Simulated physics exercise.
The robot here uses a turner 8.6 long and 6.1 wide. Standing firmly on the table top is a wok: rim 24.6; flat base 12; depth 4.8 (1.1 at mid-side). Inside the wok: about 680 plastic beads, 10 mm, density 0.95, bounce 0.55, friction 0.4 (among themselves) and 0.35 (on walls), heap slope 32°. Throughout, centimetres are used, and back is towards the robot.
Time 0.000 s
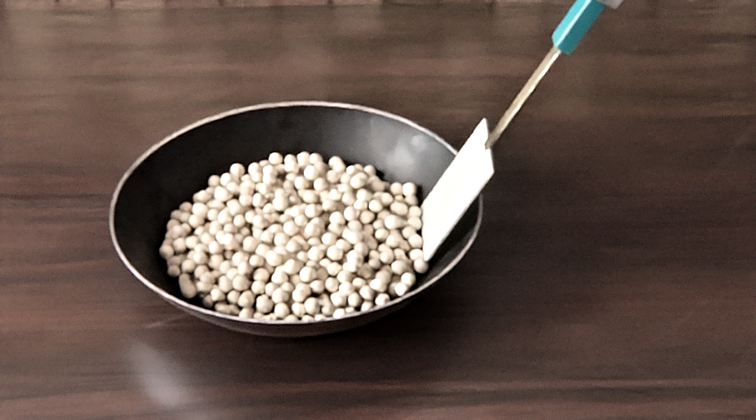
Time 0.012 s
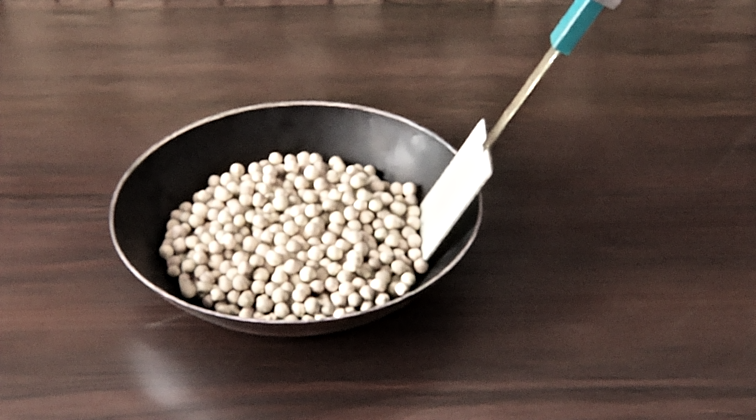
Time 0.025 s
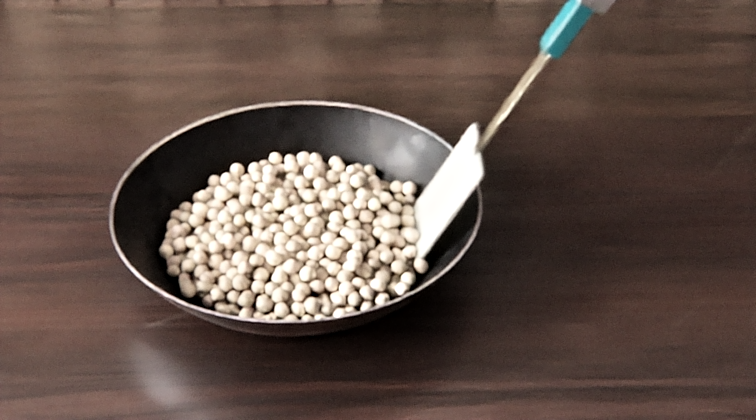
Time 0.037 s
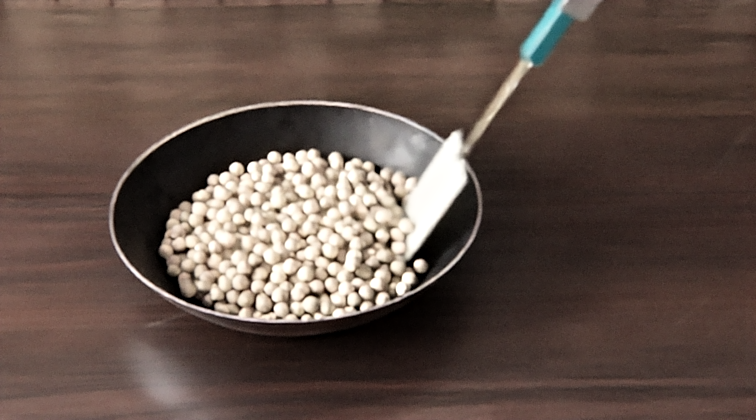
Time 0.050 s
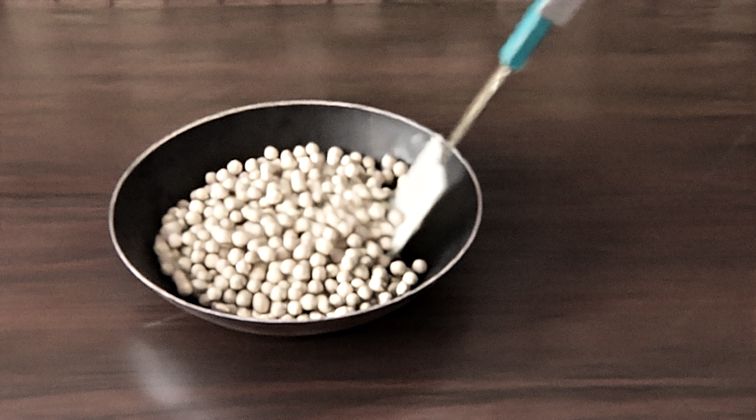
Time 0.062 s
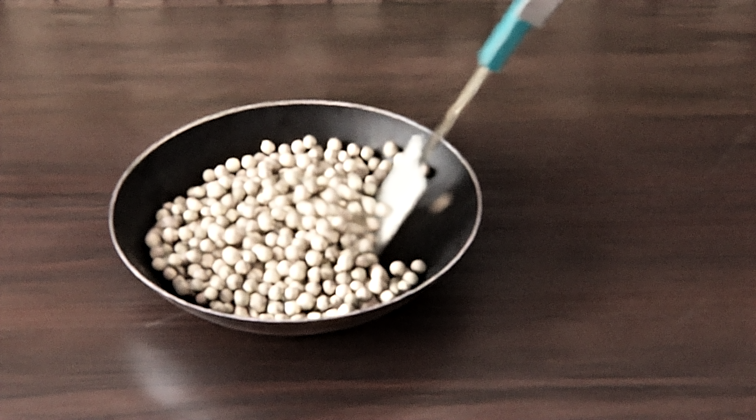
On a dark wood-grain table top, a white turner with a teal handle rests against the right side of a black wok of pale beads, then moves left, pushing the beads into a heap as a few roll behind it.
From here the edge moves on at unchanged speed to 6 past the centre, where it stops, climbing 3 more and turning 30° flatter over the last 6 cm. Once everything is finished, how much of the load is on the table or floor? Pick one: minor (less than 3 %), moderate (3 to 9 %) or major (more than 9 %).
Moderate.
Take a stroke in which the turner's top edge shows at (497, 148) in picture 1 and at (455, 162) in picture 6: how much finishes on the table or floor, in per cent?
My guess would be close to 0 per cent.
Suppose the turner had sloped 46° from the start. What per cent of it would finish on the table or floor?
Estimate: Approx. 5 %.
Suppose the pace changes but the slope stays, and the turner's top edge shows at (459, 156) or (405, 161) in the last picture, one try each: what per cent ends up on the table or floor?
Some 0 and 10 per cent.
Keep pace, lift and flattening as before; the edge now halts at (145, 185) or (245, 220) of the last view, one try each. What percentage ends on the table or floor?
Try 1: Approx. 30 %; try 2: Approx. 0 %.
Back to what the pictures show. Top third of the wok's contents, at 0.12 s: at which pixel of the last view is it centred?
I'd put it somewhere near (260, 216).
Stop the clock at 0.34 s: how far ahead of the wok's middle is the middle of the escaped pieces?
18 cm.
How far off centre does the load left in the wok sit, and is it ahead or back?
3.5 cm ahead.
By 0.09 s, sloping 60°, highest piece 8 above the table; 680 in the wok, 1 on the blade or in flight.
By 0.12 s, sloping 49°, highest piece 12 above the table; 680 in the wok, 1 on the blade or in flight.
By 0.34 s, sloping 30°, highest piece 11 above the table; 640 in the wok, 33 on the table or floor, 8 on the blade or in flight.
By 1.39 s, sloping 30°, highest piece 5 above the table; 640 in the wok, 41 on the table or floor.
Final count, 640 in the wok, 41 on the table or floor. That is 6 % on the table or floor.
